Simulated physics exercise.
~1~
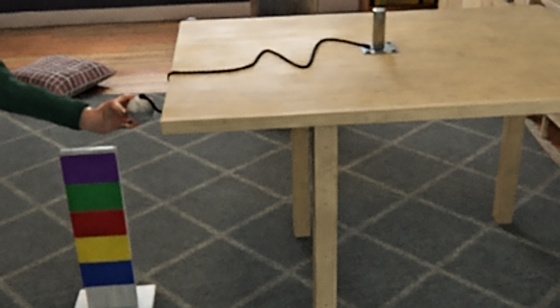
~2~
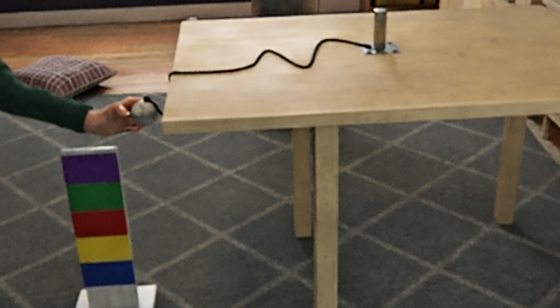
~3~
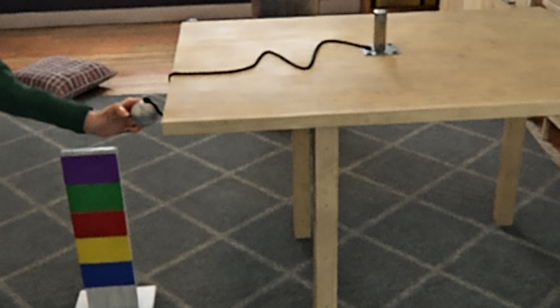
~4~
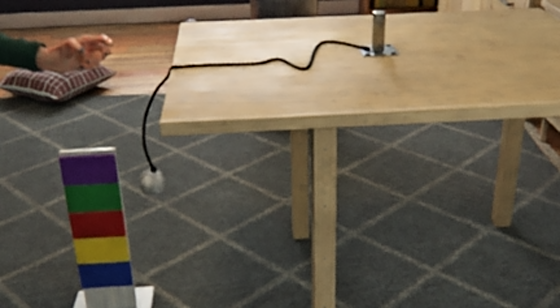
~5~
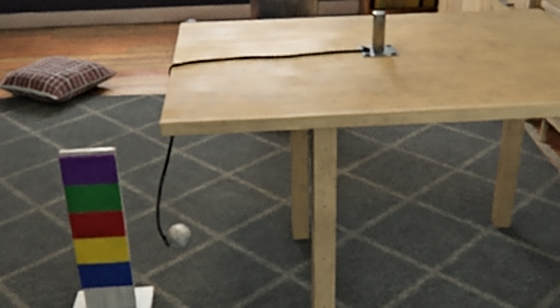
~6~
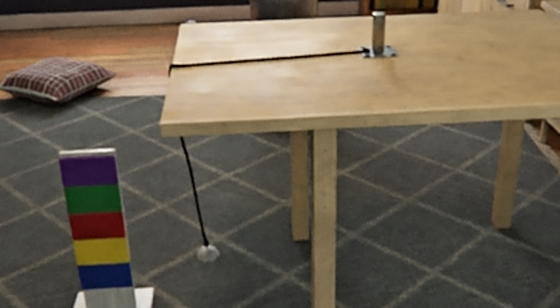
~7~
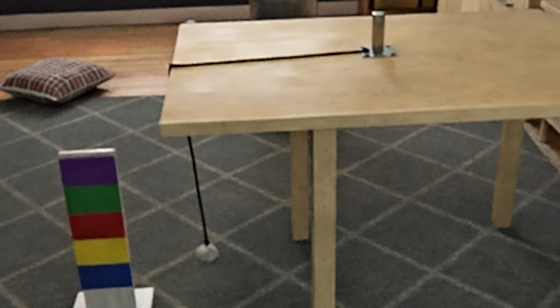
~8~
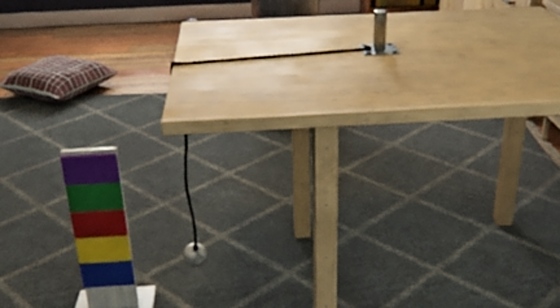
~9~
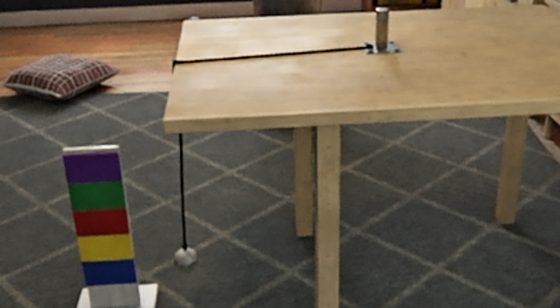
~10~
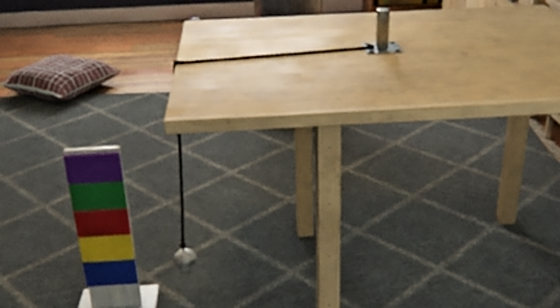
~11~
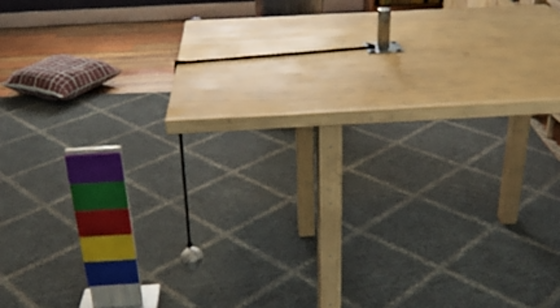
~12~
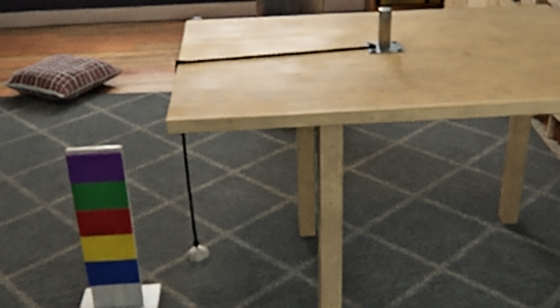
The clip opens with a hand holding a white ball just off the left edge of a wooden table, its dark cord lying in waves back to a post on the tabletop. A small stand with purple, green, red, yellow and blue bands sits on the rug below. The hand lets go and draws back out of view as the ball drops, swinging right and pulling the cord straight. The ball then drifts left beneath the table's edge before swinging slightly right again. It ends hanging on the taut cord, level with the blue band.
